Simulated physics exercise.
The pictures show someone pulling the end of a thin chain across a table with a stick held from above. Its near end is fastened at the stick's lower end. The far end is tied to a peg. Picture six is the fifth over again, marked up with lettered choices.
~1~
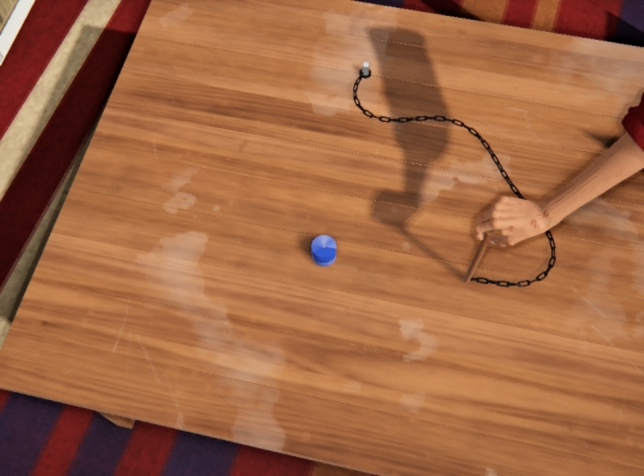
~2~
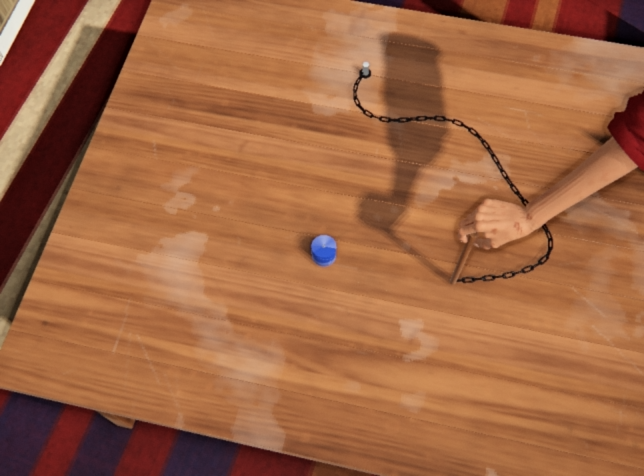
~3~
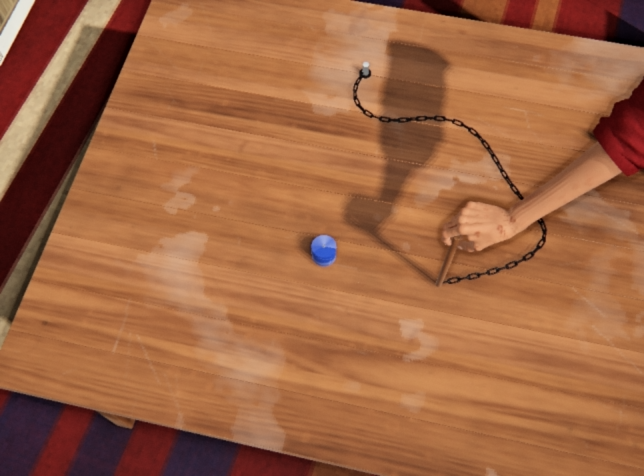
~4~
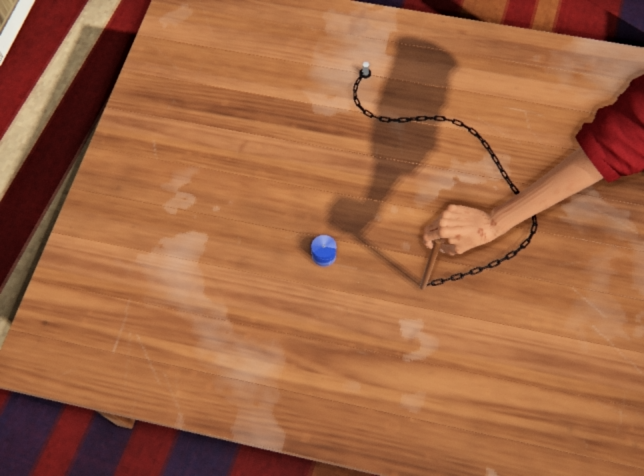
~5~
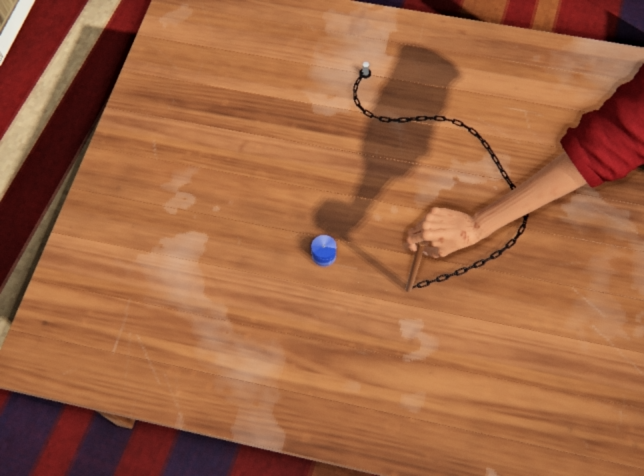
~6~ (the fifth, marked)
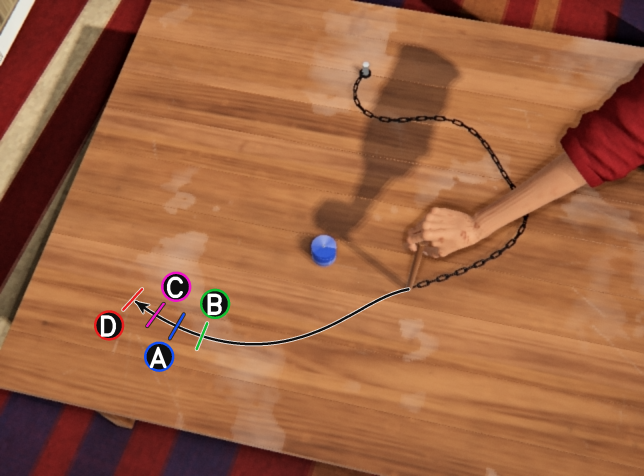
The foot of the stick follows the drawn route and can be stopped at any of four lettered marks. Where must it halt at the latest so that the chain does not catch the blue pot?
As far as tick B.
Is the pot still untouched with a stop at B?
For that mark, yes.
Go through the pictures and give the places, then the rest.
In the first frame, peg (366, 69); blue pot (324, 251).
In the second frame, peg (366, 69); blue pot (324, 251).
In the third frame, peg (366, 69); blue pot (324, 251).
In the fourth frame, peg (366, 69); blue pot (324, 251).
In the fifth frame, peg (366, 69); blue pot (324, 251).
On the marked copy, A at (177, 326); B at (202, 336); C at (155, 315); D at (133, 299); the route from (409, 289) via (268, 344) to (136, 302).
Taking B. A third of the way, foot of the stick (341, 321), middle of the chain (476, 166).
Two thirds of the way, foot of the stick (268, 344), middle of the chain (429, 196).
When it is over, foot of the stick (202, 336), middle of the chain (393, 215); nothing has been touched.
As for the rest, A brings the chain against the pot; C brings the chain against the pot; D brings the chain against the pot.
